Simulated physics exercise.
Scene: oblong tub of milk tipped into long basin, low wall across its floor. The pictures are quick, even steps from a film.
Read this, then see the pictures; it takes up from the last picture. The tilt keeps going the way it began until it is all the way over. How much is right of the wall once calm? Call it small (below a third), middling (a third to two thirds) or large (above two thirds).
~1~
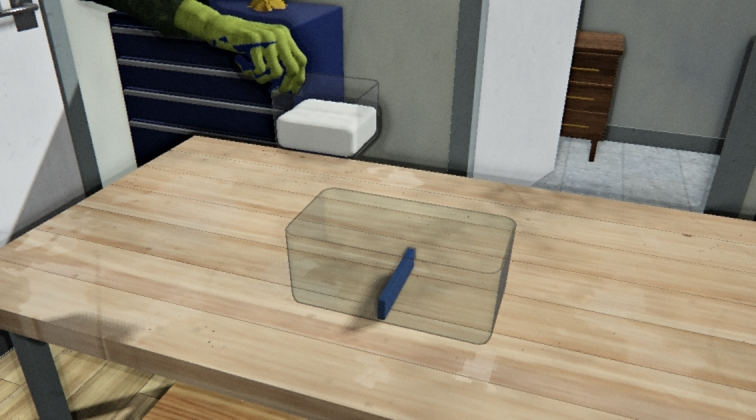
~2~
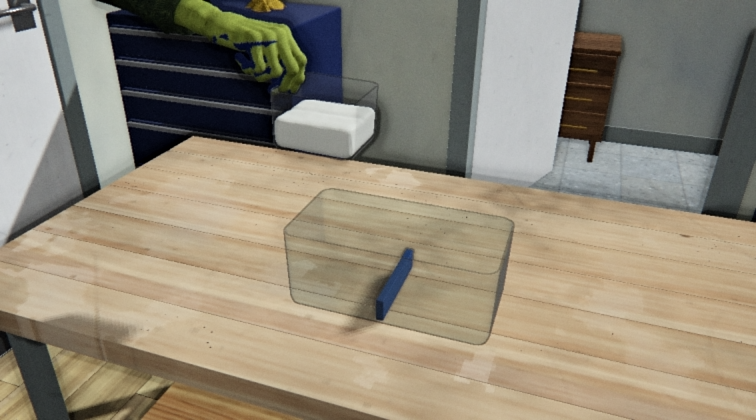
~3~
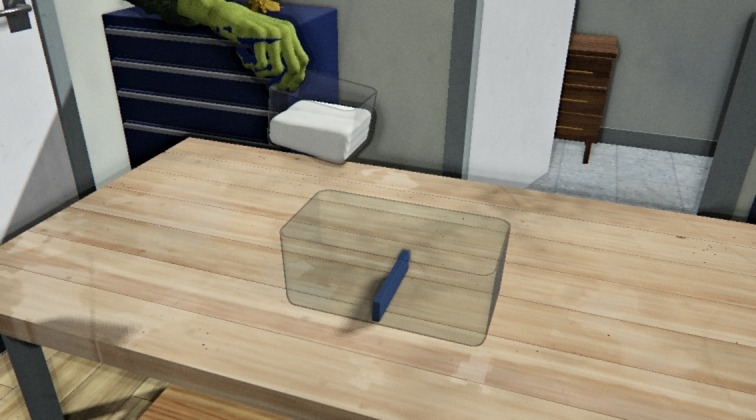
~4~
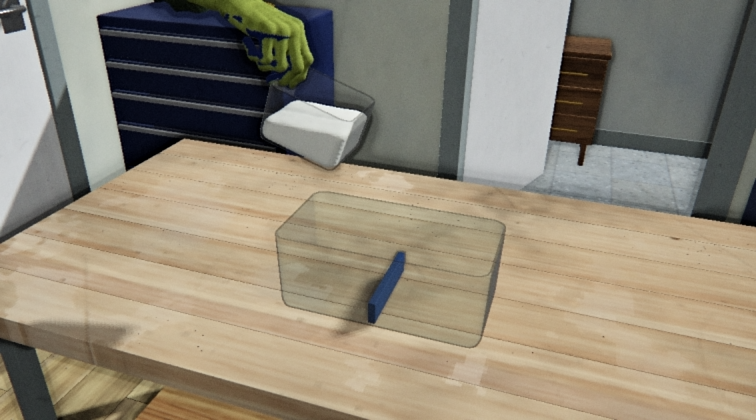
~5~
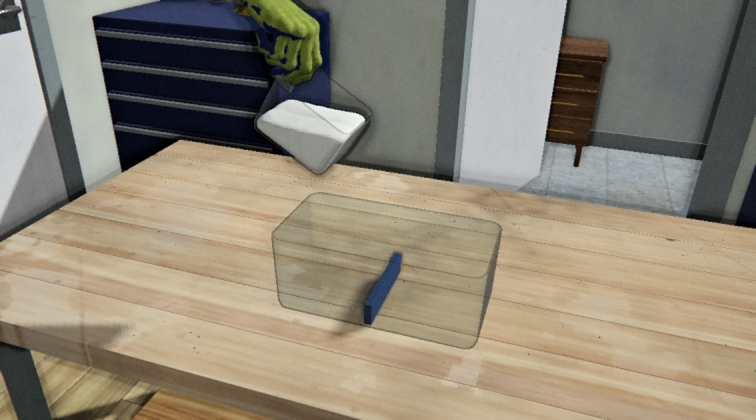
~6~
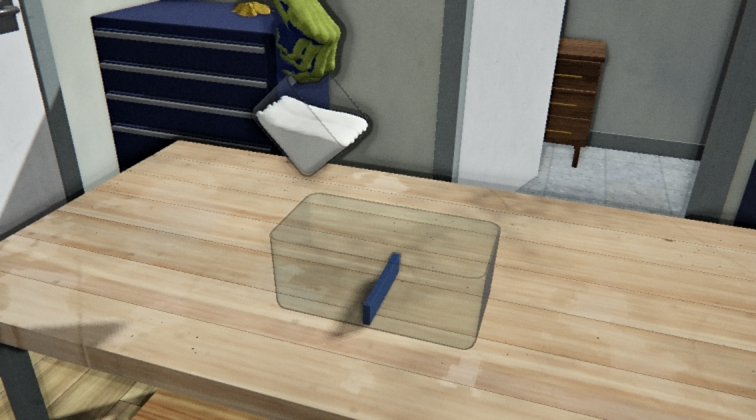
Middling.
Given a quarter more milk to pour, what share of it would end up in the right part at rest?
Roughly 60 in a hundred.
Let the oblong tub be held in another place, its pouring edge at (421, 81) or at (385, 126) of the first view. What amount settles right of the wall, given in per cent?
It comes out at around 85 percent and then around 70 percent.
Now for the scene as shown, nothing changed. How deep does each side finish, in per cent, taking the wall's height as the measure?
Close to 30 for the left and 30 for the right.
A moment on, the oblong tub is tipped right over and 27 per cent is still to pour, 4 is left of the wall and 24 right of it.
Next, the oblong tub is tipped right over and 6 per cent is still to pour, 31 is left of the wall and 53 right of it.
Then the oblong tub is tipped right over and 0 per cent is still to pour, 46 is left of the wall and 51 right of it.
Later the oblong tub is tipped right over and 0 per cent is still to pour, 48 is left of the wall and 51 right of it.
Finally, 48 per cent lies left of the wall, 51 right of it and 1 outside.
